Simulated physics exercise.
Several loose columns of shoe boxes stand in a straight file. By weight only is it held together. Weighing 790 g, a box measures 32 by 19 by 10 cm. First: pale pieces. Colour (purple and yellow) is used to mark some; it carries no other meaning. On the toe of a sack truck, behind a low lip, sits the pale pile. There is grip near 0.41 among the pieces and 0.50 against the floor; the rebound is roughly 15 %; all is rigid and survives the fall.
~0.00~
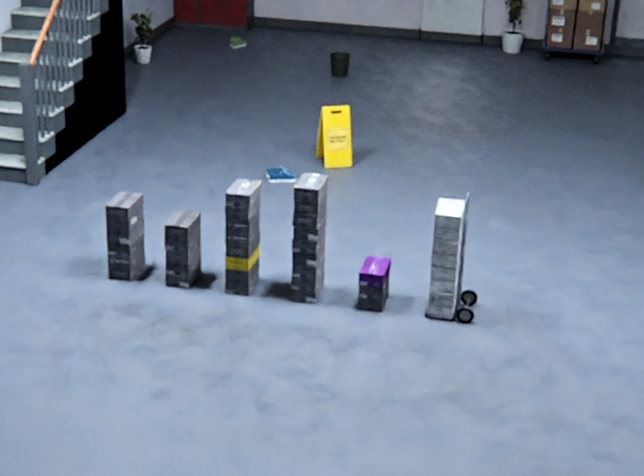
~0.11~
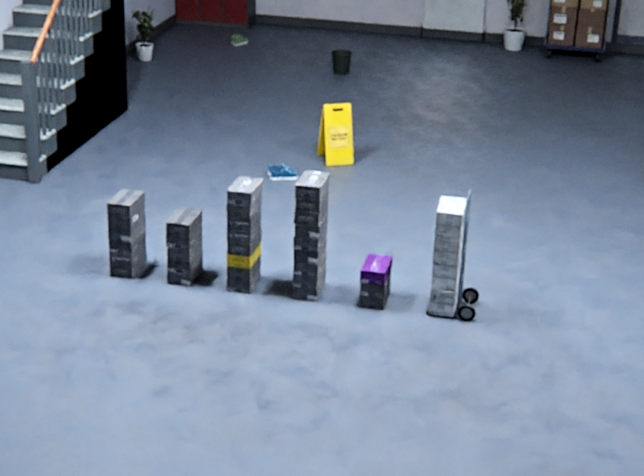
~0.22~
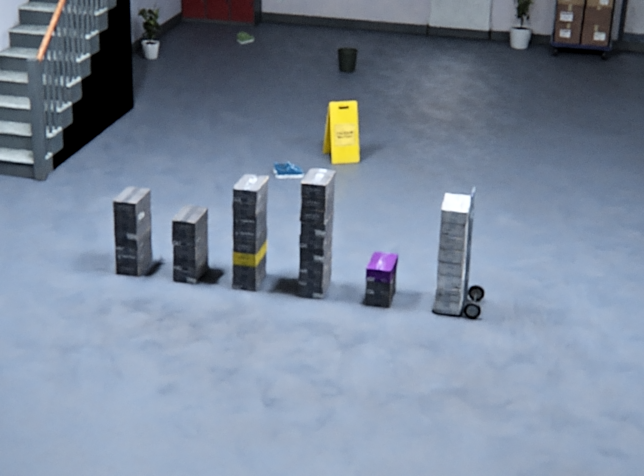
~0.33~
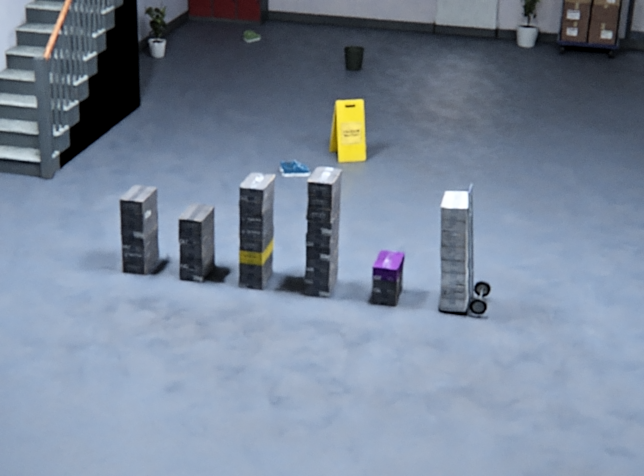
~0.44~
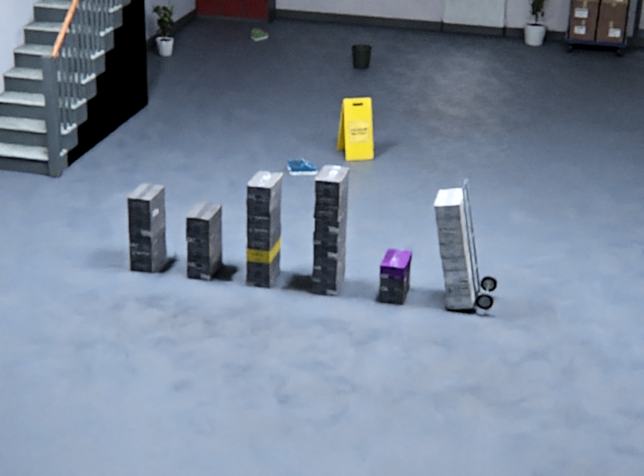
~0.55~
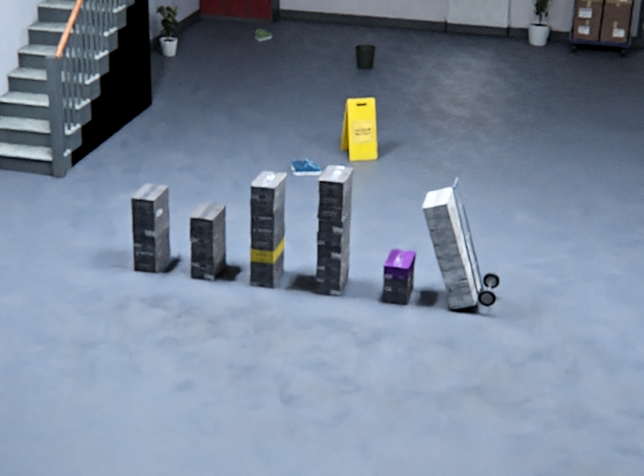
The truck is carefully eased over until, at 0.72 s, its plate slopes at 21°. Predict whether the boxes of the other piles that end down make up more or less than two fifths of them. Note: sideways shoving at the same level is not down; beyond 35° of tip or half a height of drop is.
Less.
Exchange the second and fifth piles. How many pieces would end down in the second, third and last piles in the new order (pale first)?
Down per pile: Second 0, third 0, last 0.
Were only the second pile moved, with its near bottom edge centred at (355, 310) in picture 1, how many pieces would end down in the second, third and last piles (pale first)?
Pile tally - second: 0, third: 0, last: 0.
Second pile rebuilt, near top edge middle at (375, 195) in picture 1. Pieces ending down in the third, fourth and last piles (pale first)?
Result: Third pile 8, fourth pile 8, last pile 6.
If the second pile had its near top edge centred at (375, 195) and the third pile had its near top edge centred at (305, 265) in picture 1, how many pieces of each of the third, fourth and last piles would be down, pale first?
Result: Third pile 0, fourth pile 0, last pile 0.
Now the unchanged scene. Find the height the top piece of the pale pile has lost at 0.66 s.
Roughly 5 cm.
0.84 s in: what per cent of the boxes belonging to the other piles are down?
It's 0 percent at that point.
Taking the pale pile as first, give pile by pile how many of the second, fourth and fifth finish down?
Pile by pile: Second 0, fourth 0, fifth 0.
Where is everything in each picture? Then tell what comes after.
In the first frame (places mark the middle of the side facing us; the camera pans a little), truck frame (464, 227) 0° forward; purple box (375, 265); yellow box (237, 264); the rest undisturbed.
The second frame shows truck frame (465, 225) 0° forward; purple box (377, 263).
The third frame shows truck frame (470, 222) 1° forward; yellow box (244, 260).
The fourth frame shows truck frame (469, 218) 5° forward, top of the pale pile leaning 4°; yellow box (251, 258); the rest undisturbed.
The fifth frame shows truck frame (466, 214) 11° forward, top of the pale pile leaning 11°; yellow box (258, 257); the rest undisturbed.
The sixth frame shows truck frame (459, 212) 17° forward, top of the pale pile leaning 19°; yellow box (262, 257); purple box (400, 258); the rest undisturbed.
After 0.66 s, 0 of the pale pile down; none of the 31 other boxes down.
After 0.84 s, 8 of the pale pile down; none of the 31 other boxes down.
After 1.10 s, 8 of the pale pile down; none of the 31 other boxes down, 9 disturbed; purple box leaning 4°.
At rest (2.0 s), 8 of the pale pile down; none of the 31 other boxes down, 9 disturbed; purple box leaning 28°; yellow box unmoved. That is 0 per cent. As the last picture would show them, middles, purple box near (383, 262), yellow box near (268, 248).
